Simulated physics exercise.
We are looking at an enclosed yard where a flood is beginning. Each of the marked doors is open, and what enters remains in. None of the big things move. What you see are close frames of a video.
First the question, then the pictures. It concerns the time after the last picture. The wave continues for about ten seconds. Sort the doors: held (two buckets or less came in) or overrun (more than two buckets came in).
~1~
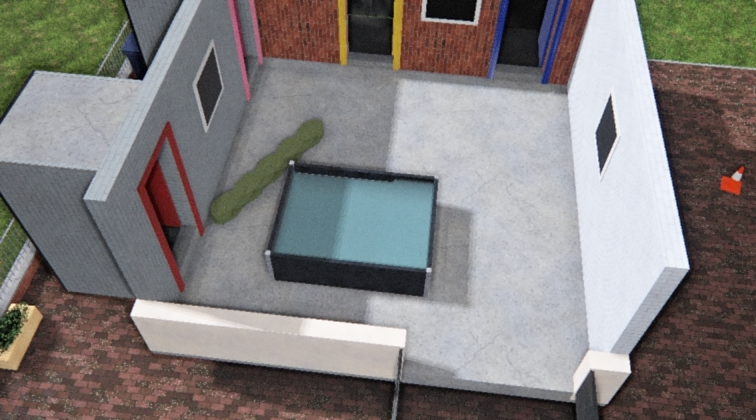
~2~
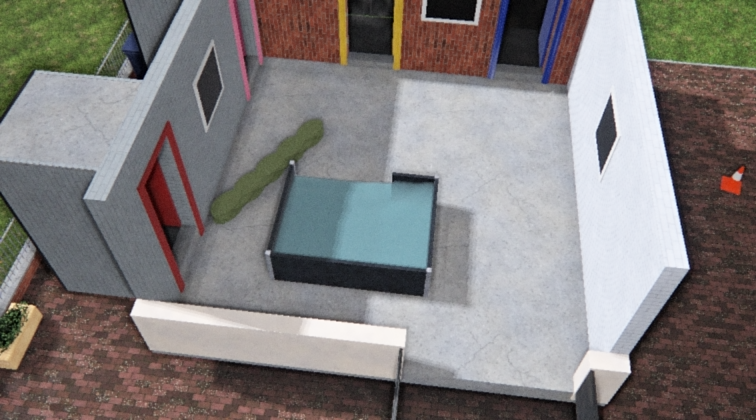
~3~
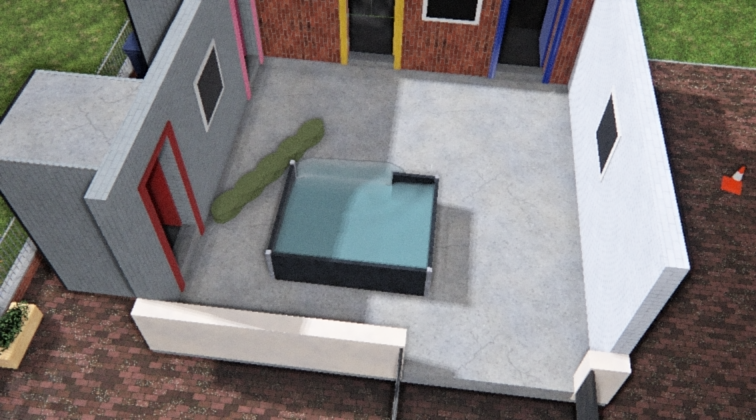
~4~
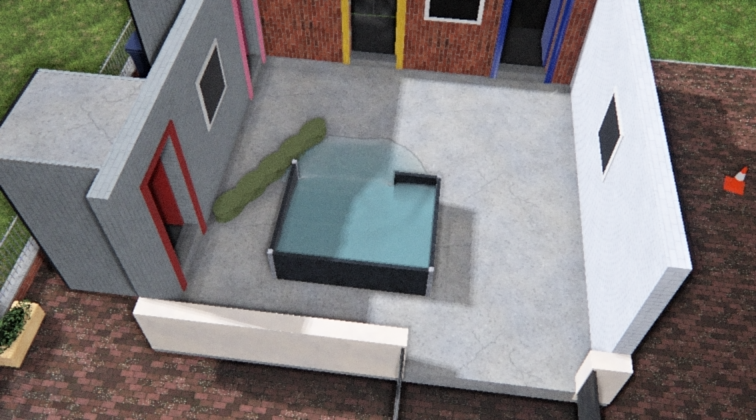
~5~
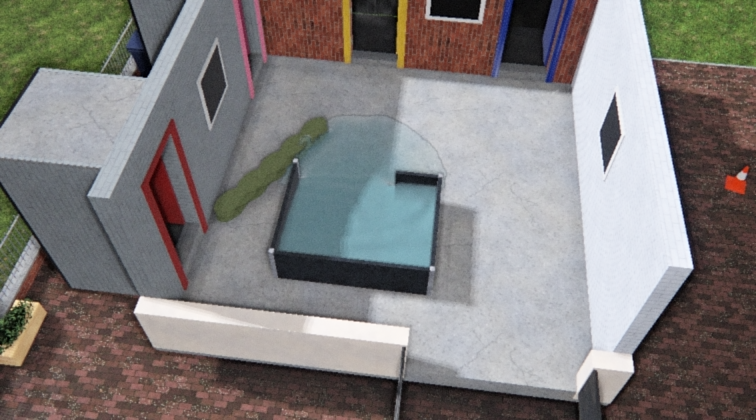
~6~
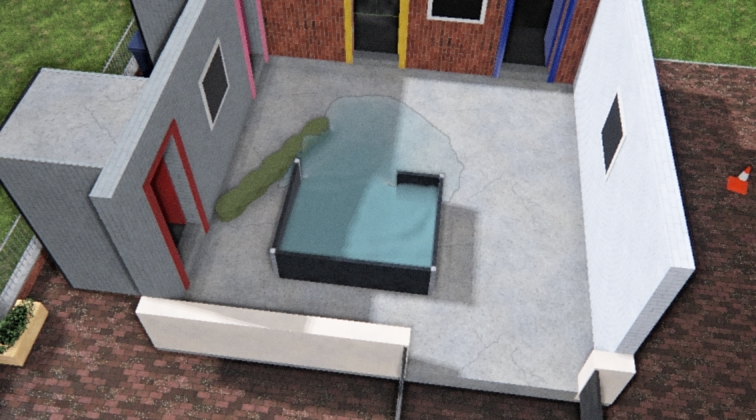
Sorted: Red door held, pink door held, blue door held, yellow door overrun.
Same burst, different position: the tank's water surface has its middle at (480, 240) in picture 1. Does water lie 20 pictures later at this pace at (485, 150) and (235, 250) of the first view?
Submerged and unflooded.
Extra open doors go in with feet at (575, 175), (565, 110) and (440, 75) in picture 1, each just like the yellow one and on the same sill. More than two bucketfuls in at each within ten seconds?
Door by door: Ends up below, ends up above, ends up above.
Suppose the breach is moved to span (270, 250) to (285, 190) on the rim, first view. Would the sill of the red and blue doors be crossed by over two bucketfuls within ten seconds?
Here the red door gets too much, and the blue door keeps within bounds.
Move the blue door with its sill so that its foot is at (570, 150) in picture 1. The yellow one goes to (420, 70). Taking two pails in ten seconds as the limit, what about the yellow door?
That yellow one gets past the limit.
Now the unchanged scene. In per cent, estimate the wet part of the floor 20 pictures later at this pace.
I'd say close to 50 per cent.
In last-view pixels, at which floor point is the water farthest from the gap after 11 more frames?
The front's farthest point is close to (531, 84).
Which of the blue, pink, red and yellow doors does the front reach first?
I'd go with the yellow one.
A moment on, water covers 25 % of the floor; the red door not reached, the pink door not reached, the blue door not reached, the yellow door under two buckets in.
Next, water covers 30 % of the floor; the red door not reached, the pink door not reached, the blue door wet at the sill, nothing in, the yellow door far over two buckets in.
Then, water covers 50 % of the floor; the red door wet at the sill, nothing in, the pink door wet at the sill, nothing in, the blue door wet at the sill, nothing in, the yellow door far over two buckets in.
Later, water covers 85 % of the floor; the red door wet at the sill, nothing in, the pink door wet at the sill, nothing in, the blue door under two buckets in, the yellow door far over two buckets in.
In the end, water covers 95 % of the floor; the red door wet at the sill, nothing in, the pink door wet at the sill, nothing in, the blue door under two buckets in, the yellow door far over two buckets in.
